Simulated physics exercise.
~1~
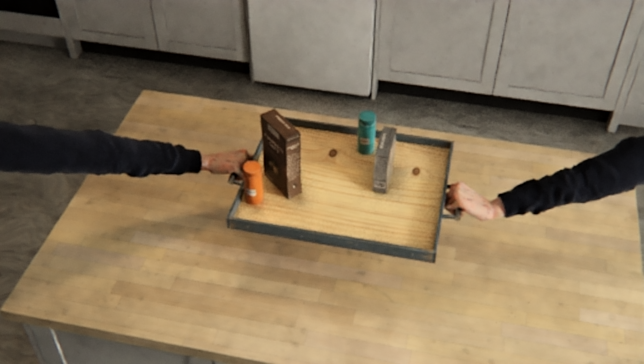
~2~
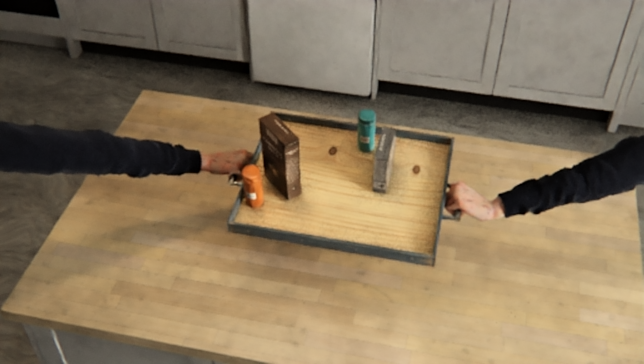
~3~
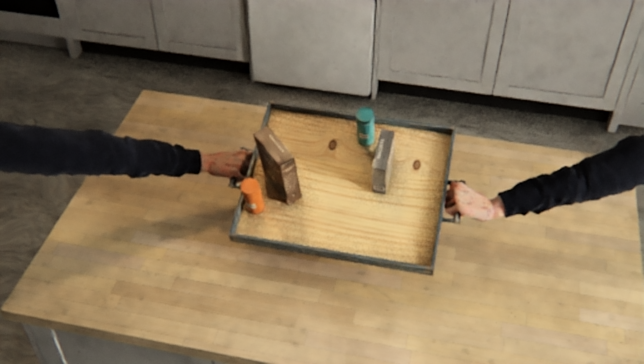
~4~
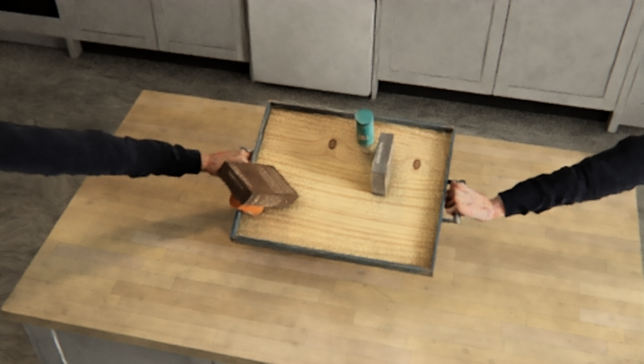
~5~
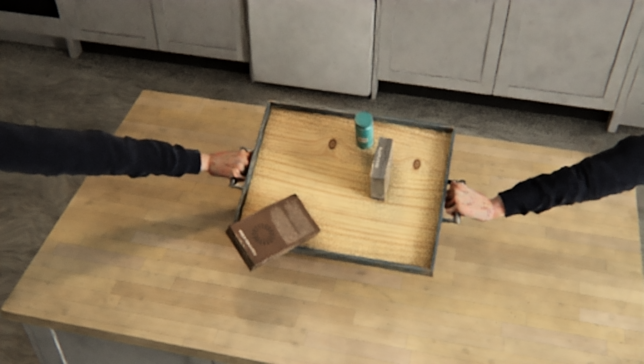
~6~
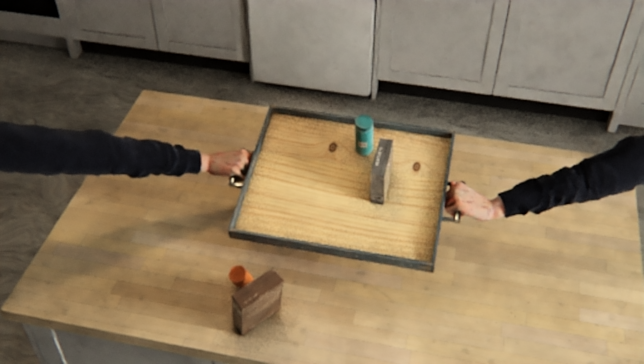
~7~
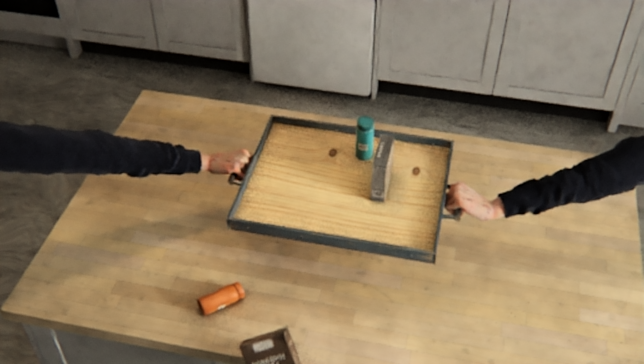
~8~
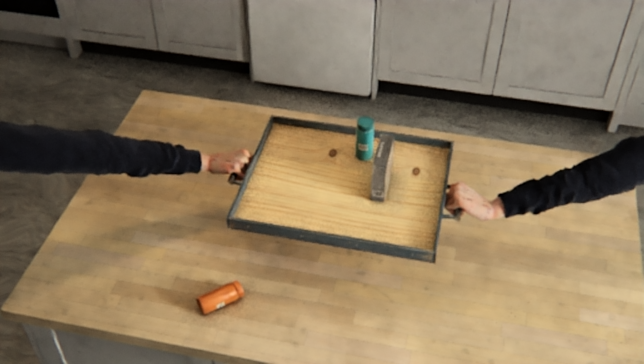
In a kitchen, hands tilt a tray, spilling a brown packet and orange shaker, then level it.
